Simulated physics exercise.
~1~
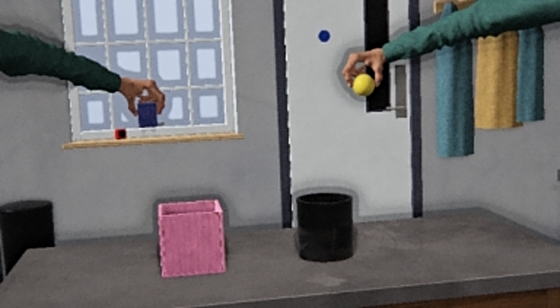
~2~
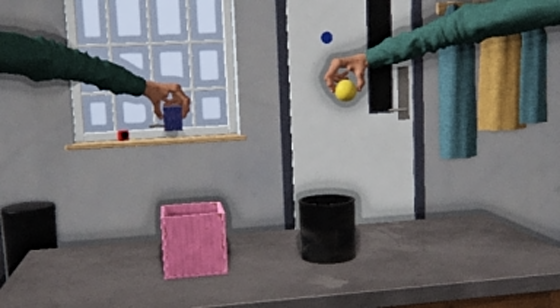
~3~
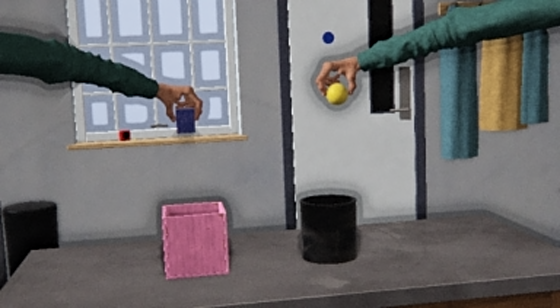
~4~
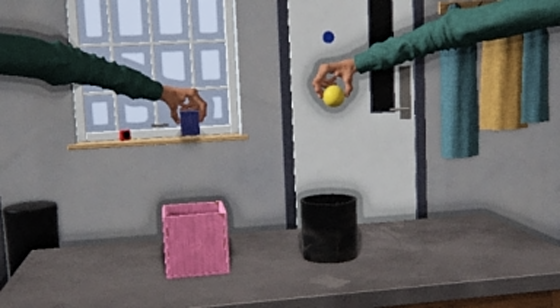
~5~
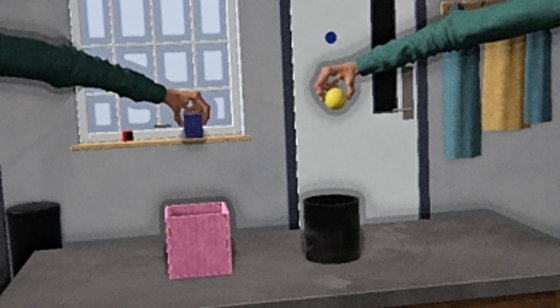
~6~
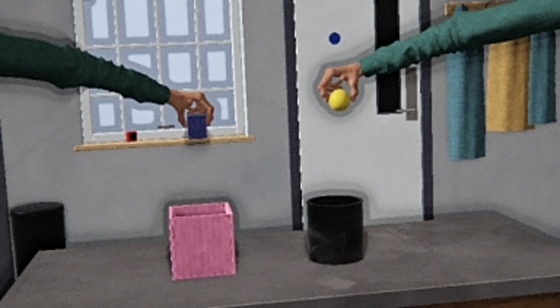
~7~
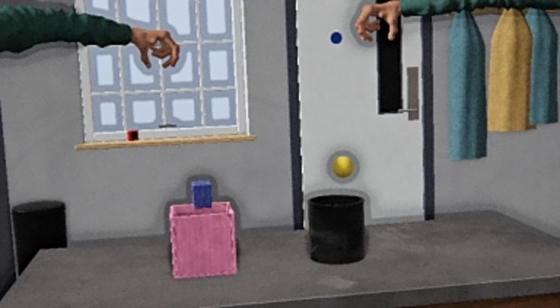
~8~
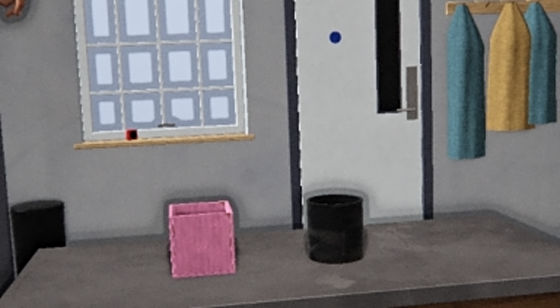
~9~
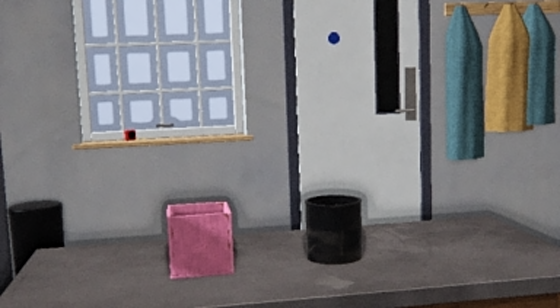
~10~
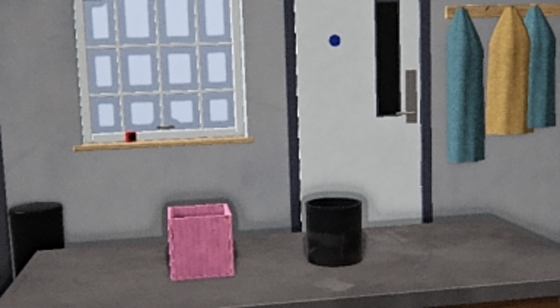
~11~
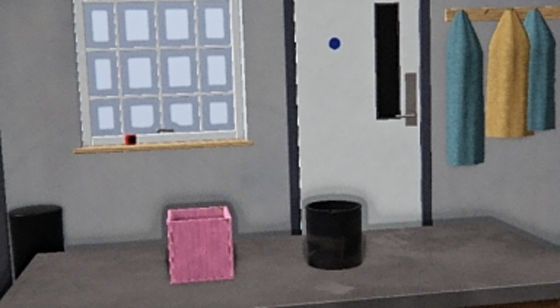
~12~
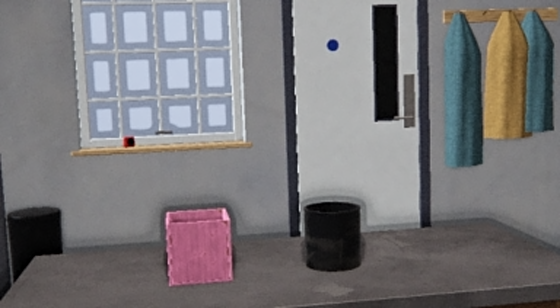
A yellow lemon and a blue block, each held by a hand, were shifted toward each other above two containers, then released together, the block dropping into the pink crate and the lemon into the black pot as the hands withdrew.
